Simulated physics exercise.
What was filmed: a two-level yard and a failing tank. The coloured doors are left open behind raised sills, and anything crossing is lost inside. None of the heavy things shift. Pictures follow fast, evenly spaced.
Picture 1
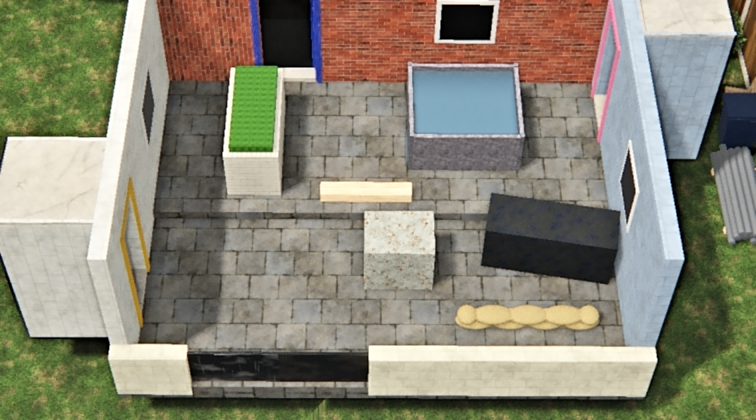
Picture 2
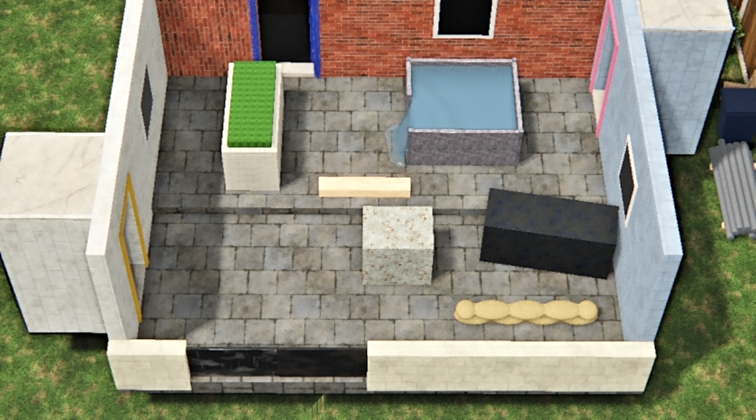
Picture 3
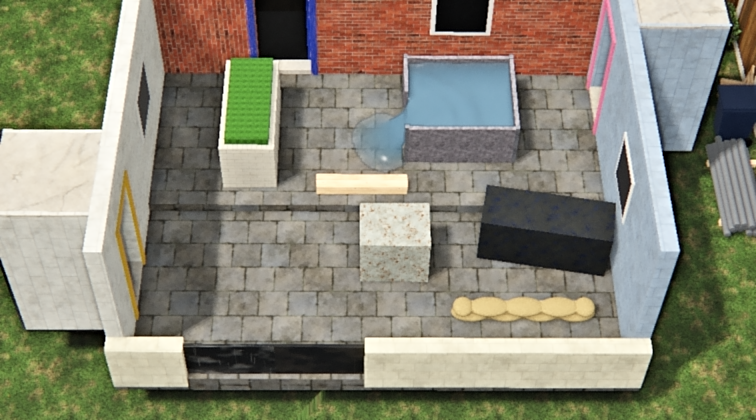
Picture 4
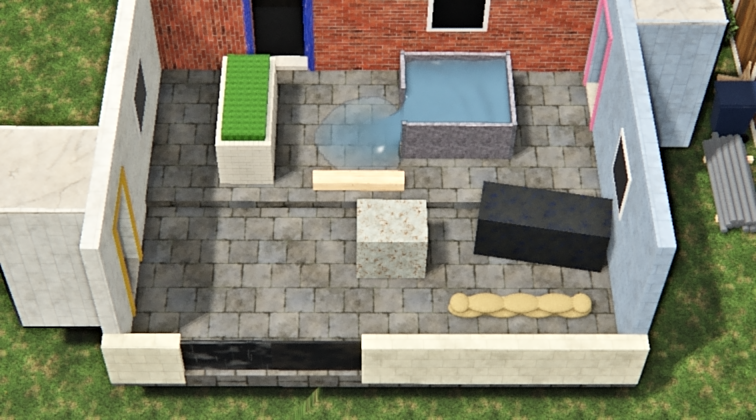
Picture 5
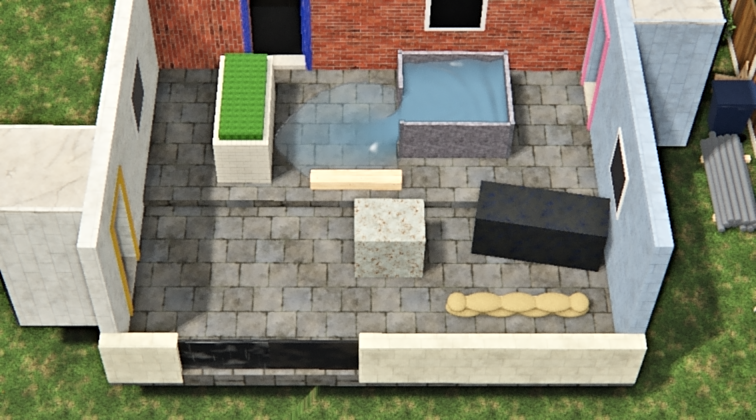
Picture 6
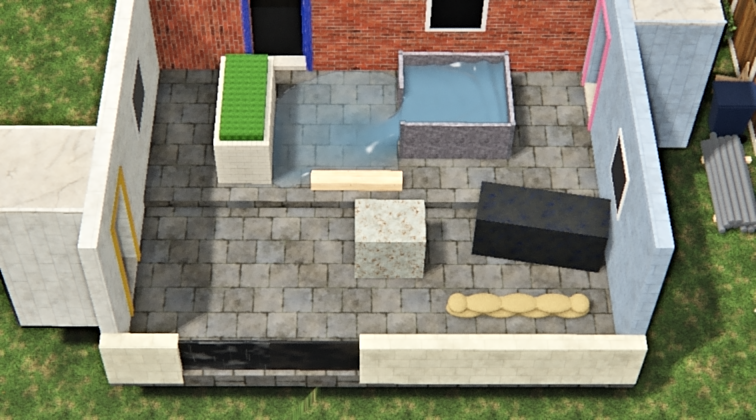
Water pouring from the left side of a raised stone tank, spreading left across grey paving to a grass-topped white planter.
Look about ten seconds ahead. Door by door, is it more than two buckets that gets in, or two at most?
The blue door will receive over two buckets, the pink door will receive two buckets or fewer, the yellow door will receive two buckets or fewer.
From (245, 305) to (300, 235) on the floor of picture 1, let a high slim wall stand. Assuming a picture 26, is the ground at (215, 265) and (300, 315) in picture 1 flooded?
First spot submerged, second spot parched.
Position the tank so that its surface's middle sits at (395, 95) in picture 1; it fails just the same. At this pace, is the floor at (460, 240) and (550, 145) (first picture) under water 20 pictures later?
Result: Spared; spared.
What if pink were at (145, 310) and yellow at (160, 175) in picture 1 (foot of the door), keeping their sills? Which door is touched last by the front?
I'd go with the door marked yellow.
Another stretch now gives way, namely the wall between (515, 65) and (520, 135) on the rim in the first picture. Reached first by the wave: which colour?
I'd say the one in pink.
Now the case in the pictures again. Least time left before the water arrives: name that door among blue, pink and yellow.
I'd say the blue one.
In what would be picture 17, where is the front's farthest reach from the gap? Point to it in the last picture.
The front's farthest point is close to (191, 329).
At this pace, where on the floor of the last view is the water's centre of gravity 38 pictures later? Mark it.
My guess is about (334, 175).
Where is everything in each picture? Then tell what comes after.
Still water in the tank at (465, 103), in the first picture.
The front is at (396, 127), out from the gap at (411, 133), in the second picture.
Water pours out at (408, 132) and has run to (357, 134), in the third picture.
The front is at (321, 147), out from the gap at (404, 129), in the fourth picture.
The front is at (282, 146), out from the gap at (402, 128), in the fifth picture.
Water pours out at (403, 129) and has run to (274, 178), in the sixth picture.
A moment on, water covers 20 % of the floor; the blue door wet at the sill, nothing in, the pink door not reached, the yellow door not reached.
Next, water covers 30 % of the floor; the blue door over two buckets in, the pink door not reached, the yellow door not reached.
Then, water covers 50 % of the floor; the blue door far over two buckets in, the pink door not reached, the yellow door wet at the sill, nothing in.
Later, water covers 65 % of the floor; the blue door far over two buckets in, the pink door wet at the sill, nothing in, the yellow door wet at the sill, nothing in.
In the end, water covers 85 % of the floor; the blue door far over two buckets in, the pink door wet at the sill, nothing in, the yellow door wet at the sill, nothing in.
